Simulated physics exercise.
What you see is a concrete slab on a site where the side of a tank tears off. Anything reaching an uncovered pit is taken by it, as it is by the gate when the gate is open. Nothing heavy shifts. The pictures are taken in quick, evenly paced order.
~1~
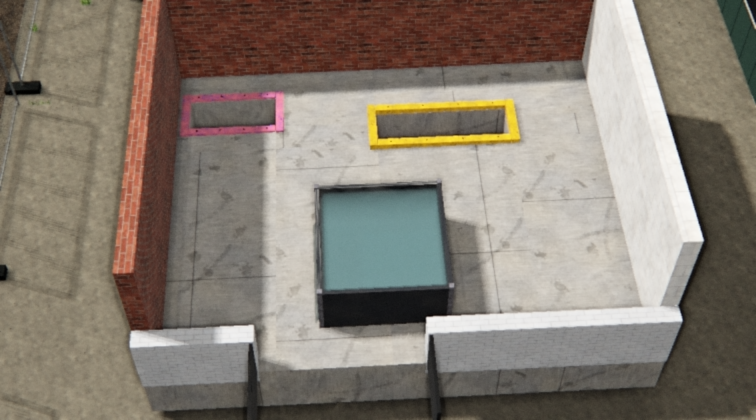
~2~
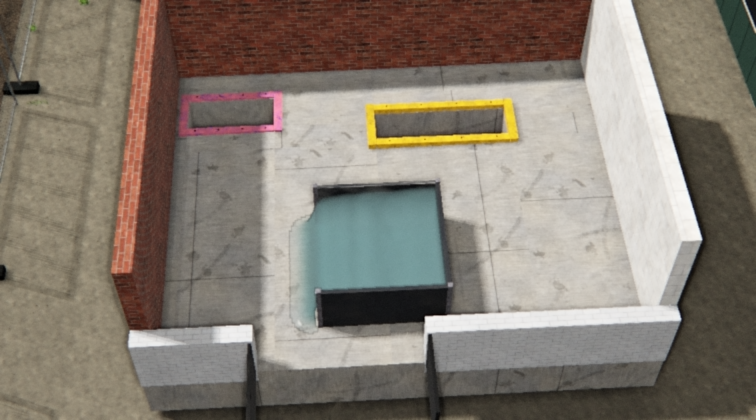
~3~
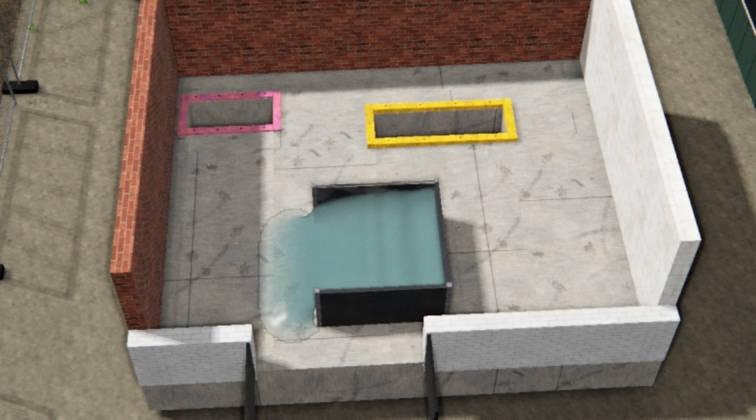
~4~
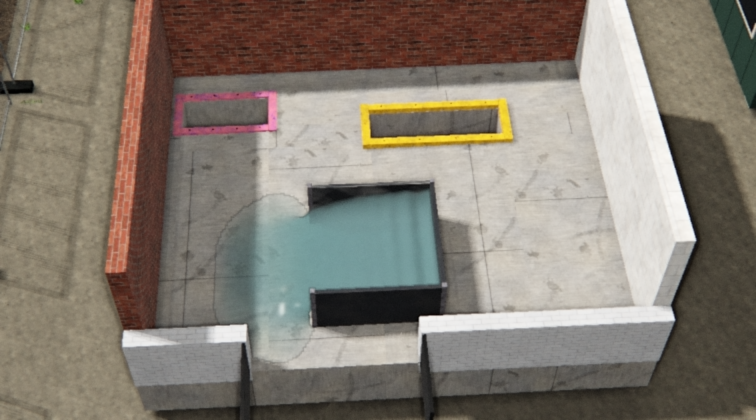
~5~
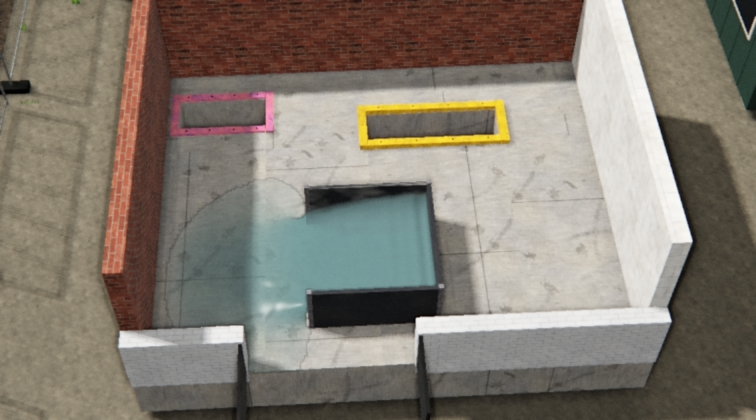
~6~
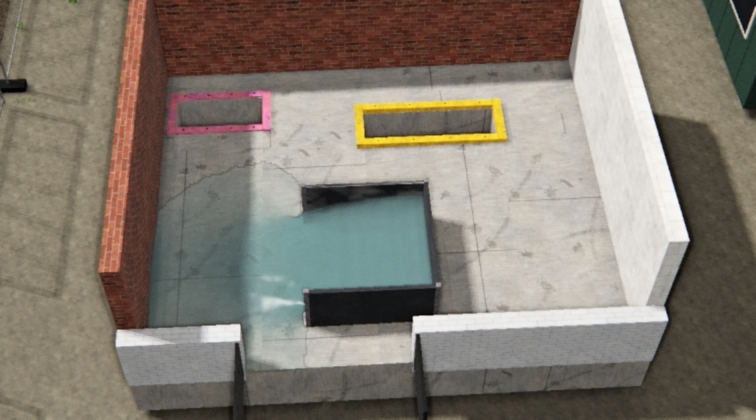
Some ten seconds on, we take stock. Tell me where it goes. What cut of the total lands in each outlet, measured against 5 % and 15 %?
As I see it, the gate is likely to claim a large share past fifteen per cent, the yellow pit is likely to claim a small share beneath five per cent, the pink pit is likely to claim a large share past fifteen per cent.
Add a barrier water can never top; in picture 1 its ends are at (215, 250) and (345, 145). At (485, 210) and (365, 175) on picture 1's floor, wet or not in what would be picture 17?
Going one by one, you'd find the first left untouched and then the other inundated.
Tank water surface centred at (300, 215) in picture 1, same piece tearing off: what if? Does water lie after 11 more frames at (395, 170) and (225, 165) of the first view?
As listed: No water, under water.
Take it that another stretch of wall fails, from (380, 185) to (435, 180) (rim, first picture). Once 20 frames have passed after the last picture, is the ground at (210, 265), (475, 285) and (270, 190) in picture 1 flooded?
The first would be still unwetted, the second still unwetted and the third still unwetted.
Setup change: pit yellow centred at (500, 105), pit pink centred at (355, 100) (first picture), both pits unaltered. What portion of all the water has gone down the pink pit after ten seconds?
Share for pink: 15 in a hundred.
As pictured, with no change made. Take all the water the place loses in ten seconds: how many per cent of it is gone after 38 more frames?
That comes to 85 per cent, as I work it out.
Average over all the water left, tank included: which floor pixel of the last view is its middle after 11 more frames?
About (241, 262).
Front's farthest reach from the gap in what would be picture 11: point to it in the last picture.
Pixel estimate: (165, 127).
A moment on, water covers 25 % of the floor; the gate 1 %, the yellow pit 0 %, the pink pit 0 %.
Next, water covers 25 % of the floor; the gate 2 %, the yellow pit 0 %, the pink pit 4 %.
Then, water covers 40 % of the floor; the gate 7 %, the yellow pit 0 %, the pink pit 17 %.
Later, water covers 55 % of the floor; the gate 14 %, the yellow pit 0 %, the pink pit 29 %.
In the end, water covers 65 % of the floor; the gate 17 %, the yellow pit 0 %, the pink pit 33 %.
